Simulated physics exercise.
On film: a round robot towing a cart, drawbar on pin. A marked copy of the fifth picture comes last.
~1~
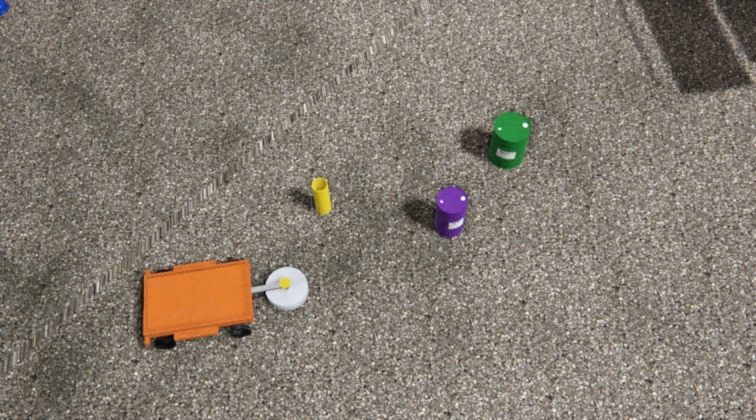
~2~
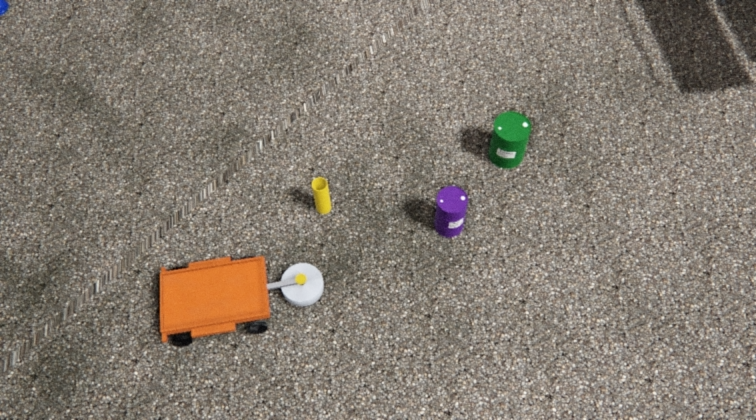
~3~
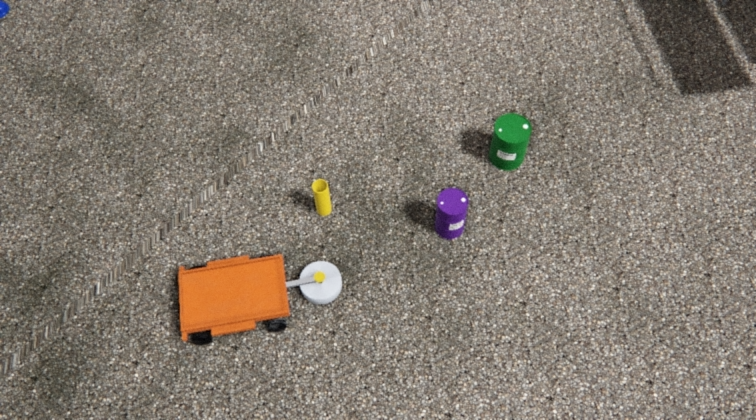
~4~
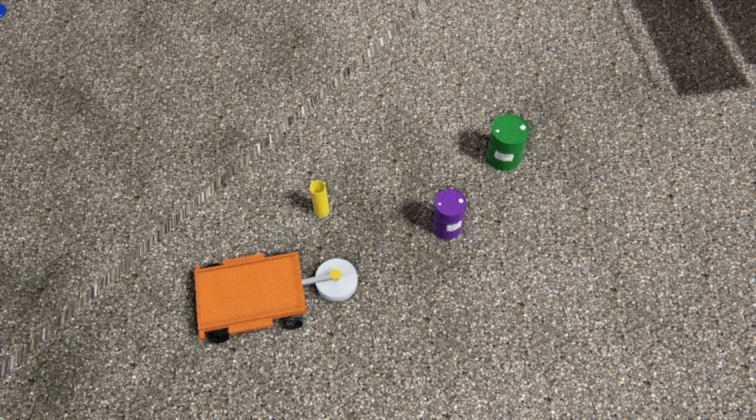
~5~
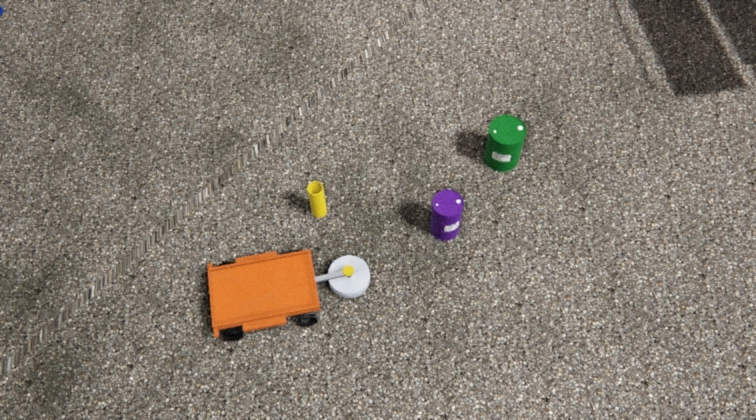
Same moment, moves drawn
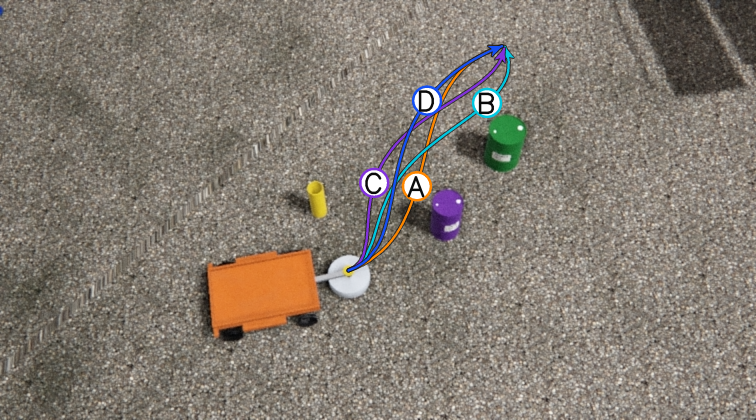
An orange cart joined by a short bar to a round white robot sits at the lower left of a speckled grey floor, seen from high above. A yellow post stands near the middle, with a purple drum and then a green drum to its right, and dark stripes mark the upper right corner. The robot tows the cart steadily rightward, passing below the post, while the view shifts very slightly.
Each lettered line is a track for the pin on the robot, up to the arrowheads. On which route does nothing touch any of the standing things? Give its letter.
Take D.
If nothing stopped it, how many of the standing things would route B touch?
In all, one.
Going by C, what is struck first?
First the yellow post.
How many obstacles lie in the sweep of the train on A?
One.
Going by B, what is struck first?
It meets the green drum.
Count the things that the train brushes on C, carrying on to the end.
One.
On the marked copy, A from (348, 270) via (427, 145) to (502, 46); B from (348, 270) via (432, 144) to (505, 47); C from (348, 270) via (404, 136) to (504, 49); D from (348, 270) via (408, 136) to (502, 46).
Following D. Soon after the start, robot (396, 180), cart (356, 234).
Later, robot (435, 97), cart (405, 145).
In the end, robot (503, 52), cart (455, 83); nothing has been touched.
As for the rest, A meets the purple drum; B meets the green drum; C meets the yellow post.
